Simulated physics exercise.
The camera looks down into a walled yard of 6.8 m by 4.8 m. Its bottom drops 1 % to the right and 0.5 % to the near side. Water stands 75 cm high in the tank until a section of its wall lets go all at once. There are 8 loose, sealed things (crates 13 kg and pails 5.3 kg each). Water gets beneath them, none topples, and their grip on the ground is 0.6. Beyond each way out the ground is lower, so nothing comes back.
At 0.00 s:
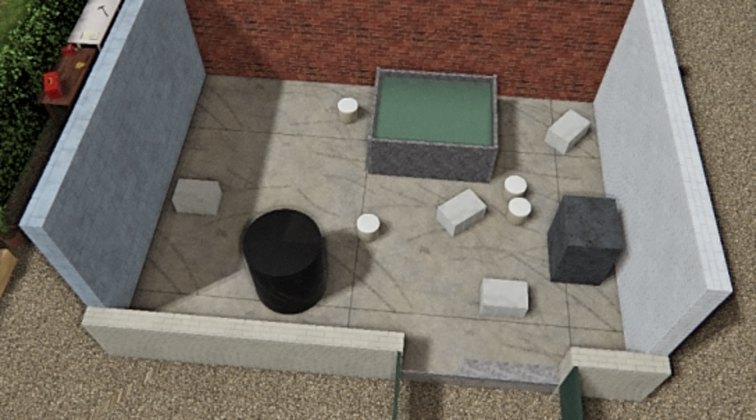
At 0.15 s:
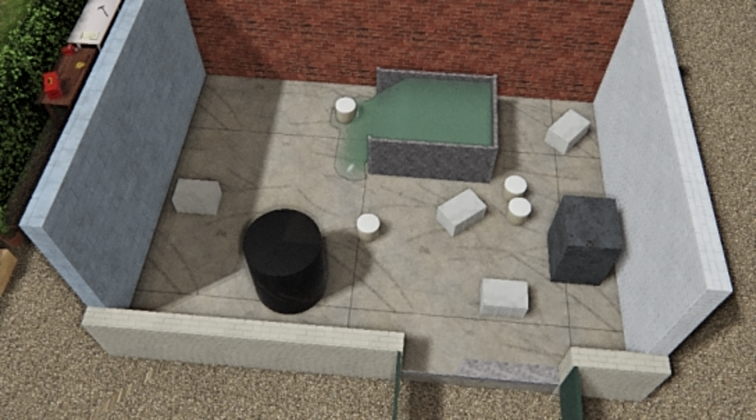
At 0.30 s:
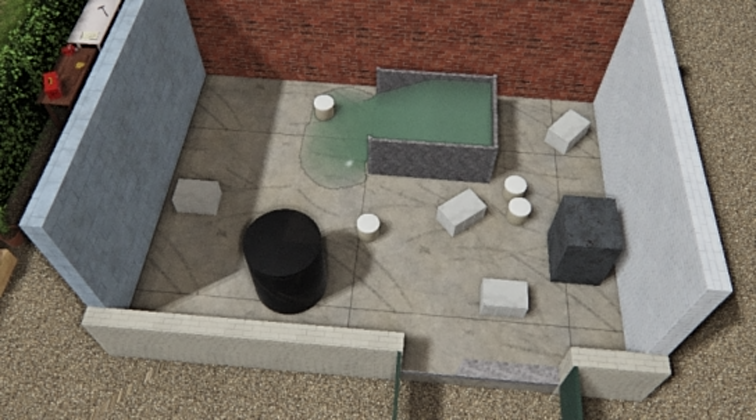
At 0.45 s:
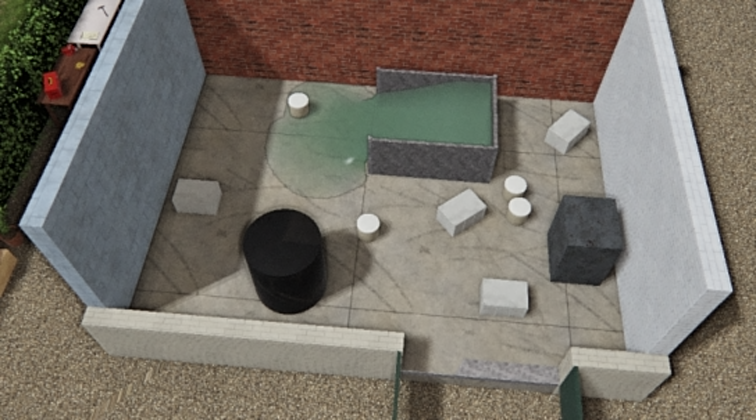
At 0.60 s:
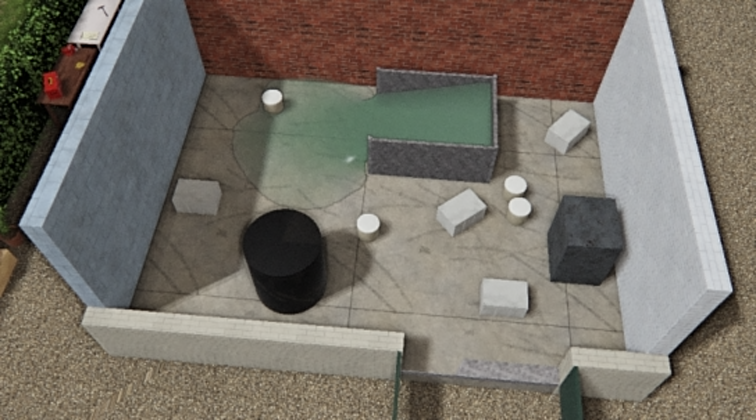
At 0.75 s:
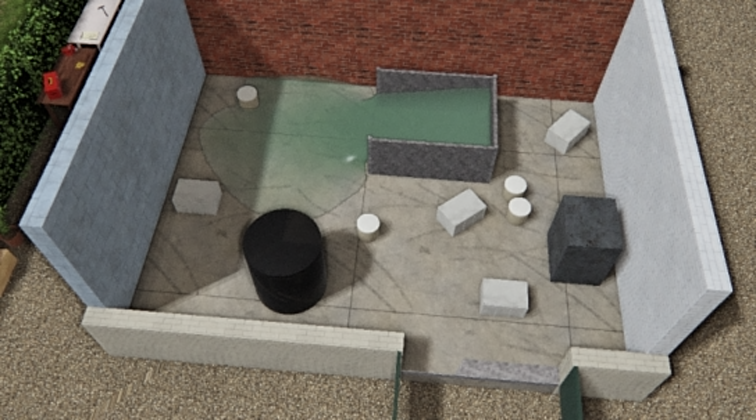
Green water pours from the open left side of a raised stone tank against a red brick wall, in a walled yard seen from high above by a still camera. White pails, pale crates, a black cylinder and a dark grey block stand around the paved floor. The water spreads leftward and nearward in a widening sheet, carrying one pail steadily left along the back while the others stay put.
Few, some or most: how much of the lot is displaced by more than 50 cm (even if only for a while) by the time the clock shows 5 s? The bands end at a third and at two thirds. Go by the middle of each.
Share: Less than a third.
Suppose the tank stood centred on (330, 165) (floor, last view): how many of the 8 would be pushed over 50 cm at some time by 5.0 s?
In that case 3 of them.
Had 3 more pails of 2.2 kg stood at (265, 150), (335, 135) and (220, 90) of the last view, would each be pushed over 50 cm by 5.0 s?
In that order: More, past it, over.
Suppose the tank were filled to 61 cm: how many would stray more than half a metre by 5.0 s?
Then 2.
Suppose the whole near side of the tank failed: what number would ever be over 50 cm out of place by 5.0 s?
In that case 4 of them.
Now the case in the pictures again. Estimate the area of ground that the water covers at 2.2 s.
Some 15 m2.
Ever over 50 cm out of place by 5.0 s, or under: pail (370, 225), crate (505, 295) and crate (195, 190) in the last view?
In turn: Short of it, short of it, more.
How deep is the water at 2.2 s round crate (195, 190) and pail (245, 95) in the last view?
Roughly 14 and 42 cm.
After 1.1 s 1 of 8 are over 50 cm from their spots; 0 afloat.
After 2.2 s 2 of 8 are over 50 cm from their spots; 2 afloat.
After 3.5 s 2 of 8 are over 50 cm from their spots; 2 afloat.
After 5.0 s 2 of 8 are over 50 cm from their spots, and 2 have been at some point; 1 afloat.
